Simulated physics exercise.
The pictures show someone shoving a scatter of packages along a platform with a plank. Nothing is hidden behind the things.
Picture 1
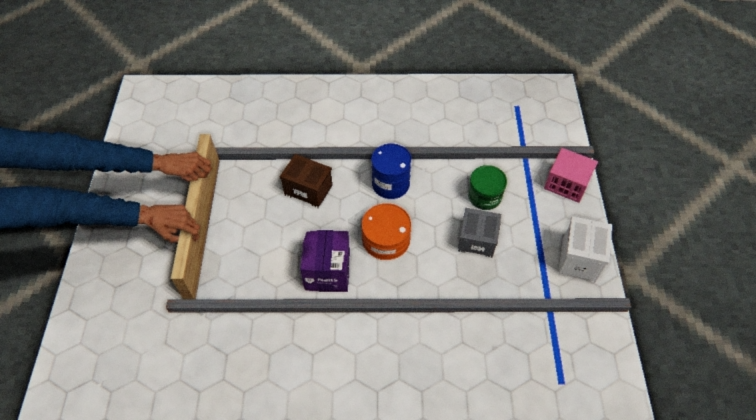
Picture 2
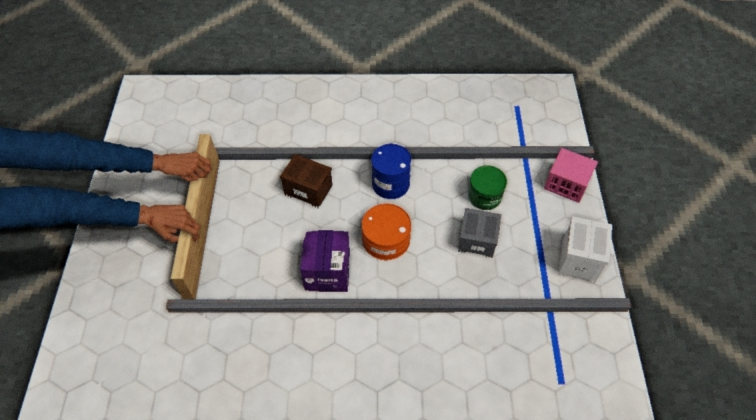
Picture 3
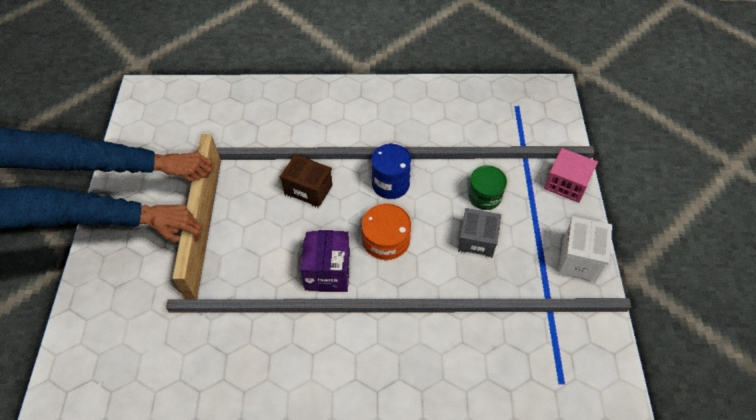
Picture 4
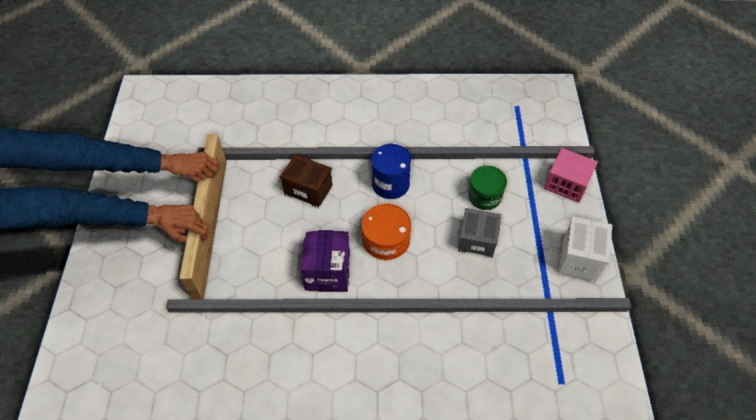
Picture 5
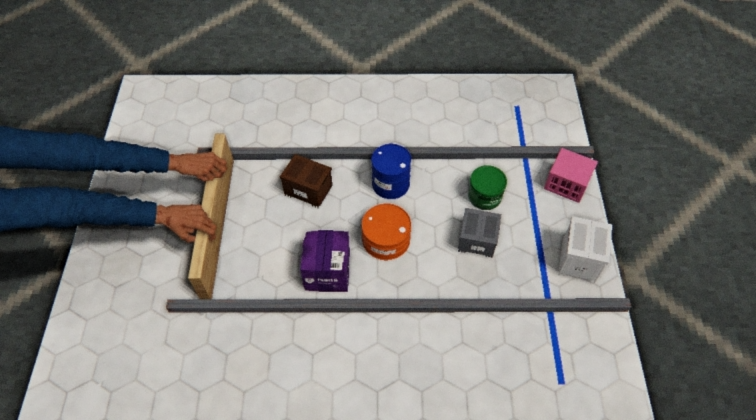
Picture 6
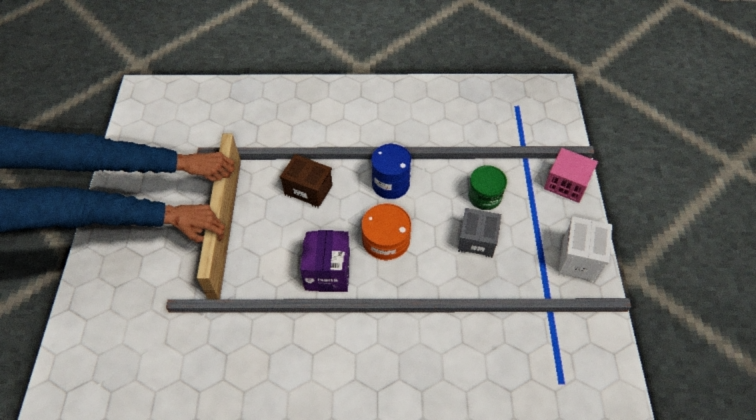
Two hands sliding a wooden plank slightly to the right between dark rails, while the scattered colourful packages ahead stay still.
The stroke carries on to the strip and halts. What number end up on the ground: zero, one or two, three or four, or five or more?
Outcome: The number that fall off is one or two.
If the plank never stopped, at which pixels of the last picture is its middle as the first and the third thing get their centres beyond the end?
About (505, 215), then (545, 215).
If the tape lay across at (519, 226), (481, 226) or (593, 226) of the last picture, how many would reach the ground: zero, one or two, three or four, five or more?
The falls would be either one or two; none at all; five or more.
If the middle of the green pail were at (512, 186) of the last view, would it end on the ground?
Then it does not fall.
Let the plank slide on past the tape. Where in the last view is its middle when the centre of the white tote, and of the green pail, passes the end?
At (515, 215) for the white tote; at (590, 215) for the green pail.
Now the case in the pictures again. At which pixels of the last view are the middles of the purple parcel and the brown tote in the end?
The purple parcel at (573, 269), the brown tote at (553, 171).
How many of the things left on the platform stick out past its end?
It comes to 2.
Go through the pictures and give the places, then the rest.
Pink crate (571, 175); white tote (584, 250); green pail (487, 188); plank (198, 214); tape (536, 226), in the first picture.
White tote (584, 250); brown tote (307, 182), in the second picture.
Green pail (487, 188); plank (199, 214), in the third picture.
Pink crate (570, 176); purple parcel (326, 261), in the fourth picture.
White tote (584, 250); blue canister (391, 172), in the fifth picture.
Pink crate (570, 176); white tote (584, 250); green pail (487, 188); plank (221, 214); tape (536, 226), in the sixth picture.
Soon after, none off yet; pink crate at rest near (570, 176); white tote at rest near (584, 250); green pail at rest near (487, 188).
By the end, the number that fall off is one or two; fallen, white tote and pink crate.
